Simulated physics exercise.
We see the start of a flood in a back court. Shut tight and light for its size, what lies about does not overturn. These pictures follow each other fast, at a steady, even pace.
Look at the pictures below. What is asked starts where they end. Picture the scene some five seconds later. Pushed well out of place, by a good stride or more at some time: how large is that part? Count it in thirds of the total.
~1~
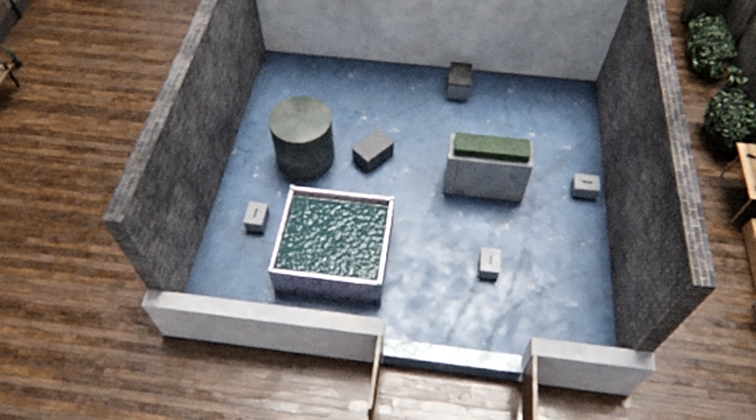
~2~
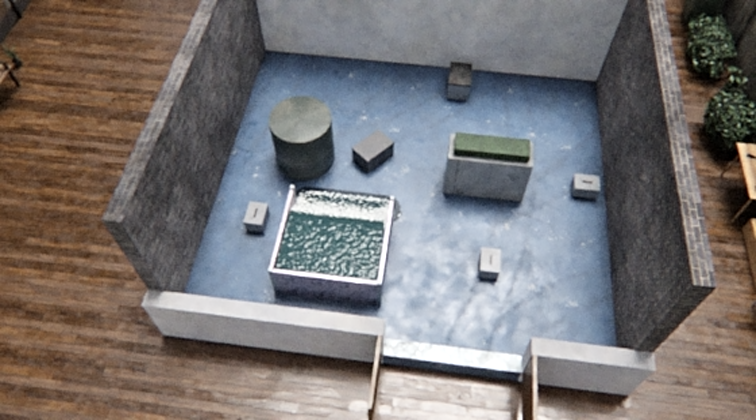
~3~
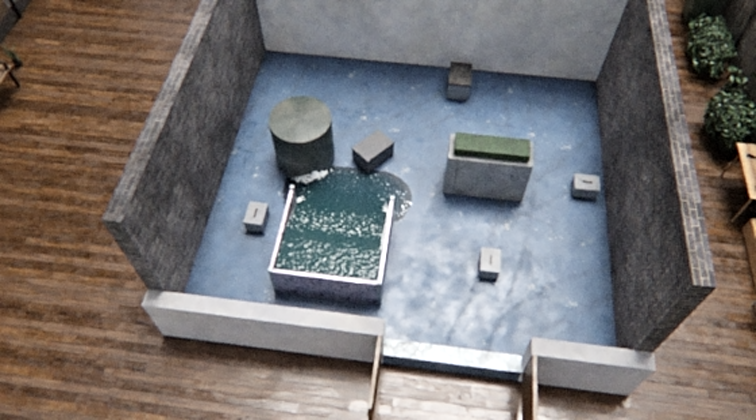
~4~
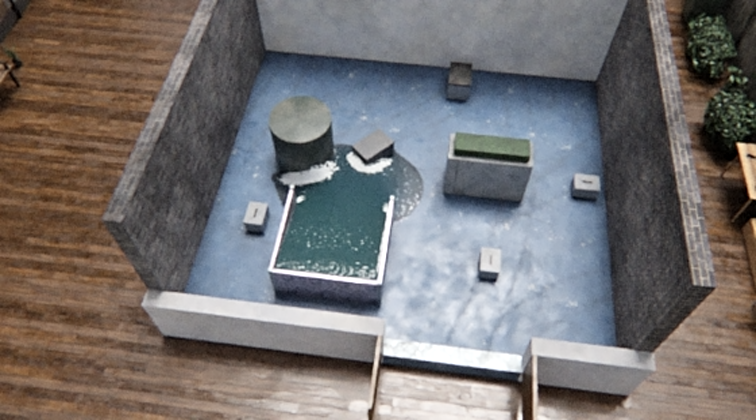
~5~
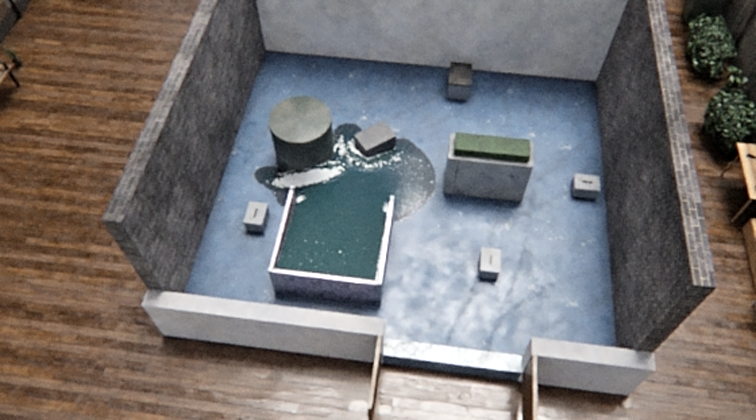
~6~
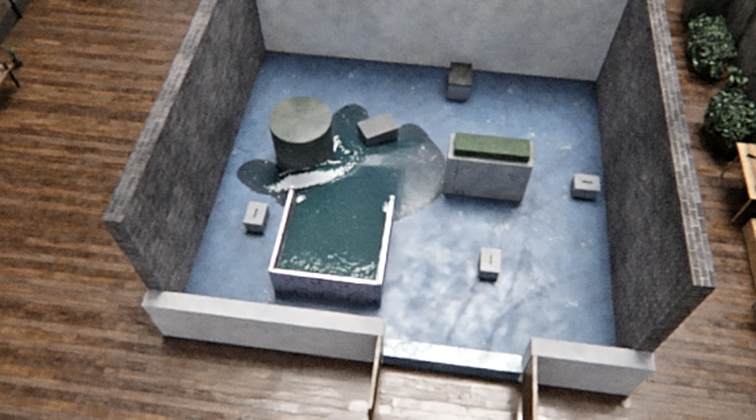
Share shifted well: Middle, a third to two thirds.
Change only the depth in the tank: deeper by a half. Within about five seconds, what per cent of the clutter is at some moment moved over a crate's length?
Roughly 60 %.
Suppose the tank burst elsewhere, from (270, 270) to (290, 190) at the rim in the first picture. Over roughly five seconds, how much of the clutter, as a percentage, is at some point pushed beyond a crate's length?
Estimate: Close to 20 in a hundred.
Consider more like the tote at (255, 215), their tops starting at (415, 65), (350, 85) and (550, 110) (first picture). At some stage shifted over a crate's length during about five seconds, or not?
Here's how it goes: Sent far off, sent far off, and lastly sent far off.
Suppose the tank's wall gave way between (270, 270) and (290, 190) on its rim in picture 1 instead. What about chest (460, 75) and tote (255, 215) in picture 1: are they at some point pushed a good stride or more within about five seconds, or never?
The first one came up short, the second went the full distance.
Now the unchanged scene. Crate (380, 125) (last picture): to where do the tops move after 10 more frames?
The top ends up somewhere near (406, 55).
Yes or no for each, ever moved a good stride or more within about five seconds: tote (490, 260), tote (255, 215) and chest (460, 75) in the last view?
Outcome, each in turn - never cleared it / never cleared it / passed the mark.
A moment on, 1 of 5 are well off their spots; 0 afloat.
Next, 1 of 5 are well off their spots; 1 afloat.
Later, 2 of 5 are well off their spots; 2 afloat.
In the end, 3 of 5 are well off their spots, and 3 have been at some point; 1 afloat.
